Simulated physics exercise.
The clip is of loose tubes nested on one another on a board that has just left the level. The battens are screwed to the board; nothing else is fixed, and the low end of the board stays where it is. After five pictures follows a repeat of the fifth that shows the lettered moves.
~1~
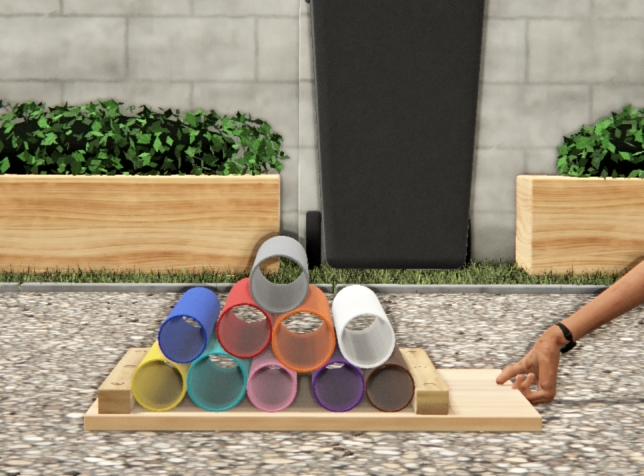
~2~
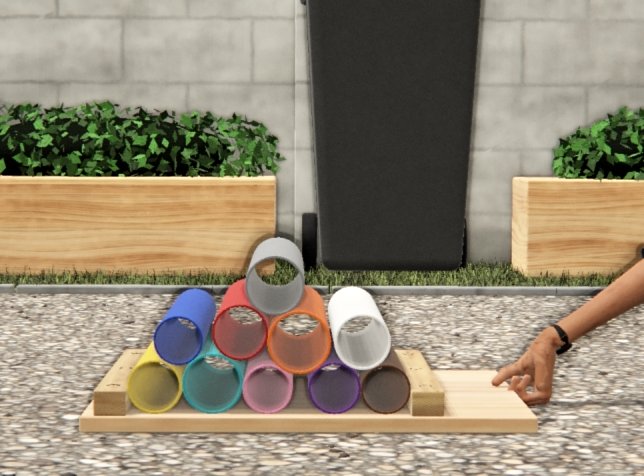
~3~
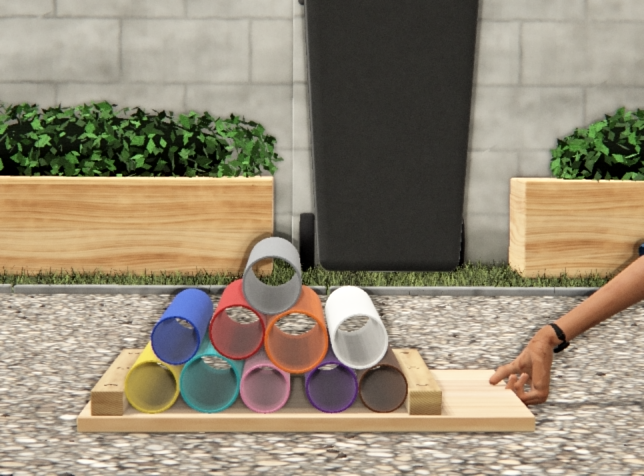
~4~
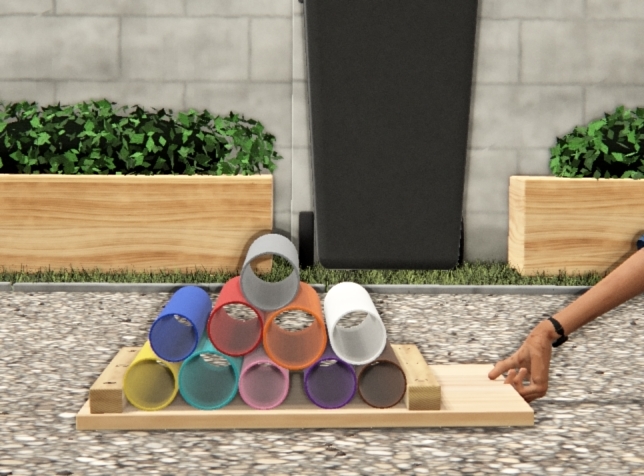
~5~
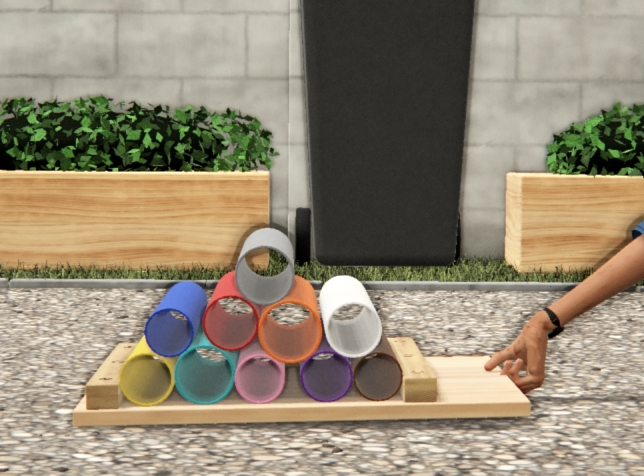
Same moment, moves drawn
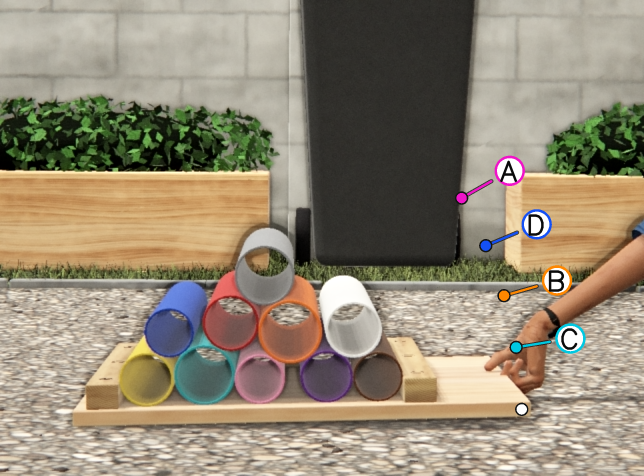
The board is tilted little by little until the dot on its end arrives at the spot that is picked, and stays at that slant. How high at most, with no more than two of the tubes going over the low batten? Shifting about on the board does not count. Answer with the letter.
The answer is mark B.
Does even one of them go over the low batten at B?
No.
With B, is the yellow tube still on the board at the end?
The yellow tube: Yes.
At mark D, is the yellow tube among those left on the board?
The yellow tube: Yes.
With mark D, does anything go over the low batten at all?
At D: Yes.
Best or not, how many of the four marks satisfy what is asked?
The number is two.
On the marked copy, A at (462, 198); B at (504, 296); C at (516, 347); D at (485, 246); the white dot at (522, 409).
Taking B. A third of the way, board at 13°.
Two thirds of the way, board at 16°.
When it is over, board at 16°, none over the low batten.
As for the rest, A five over the low batten; C none over the low batten; D four over the low batten (orange, blue, red, grey).
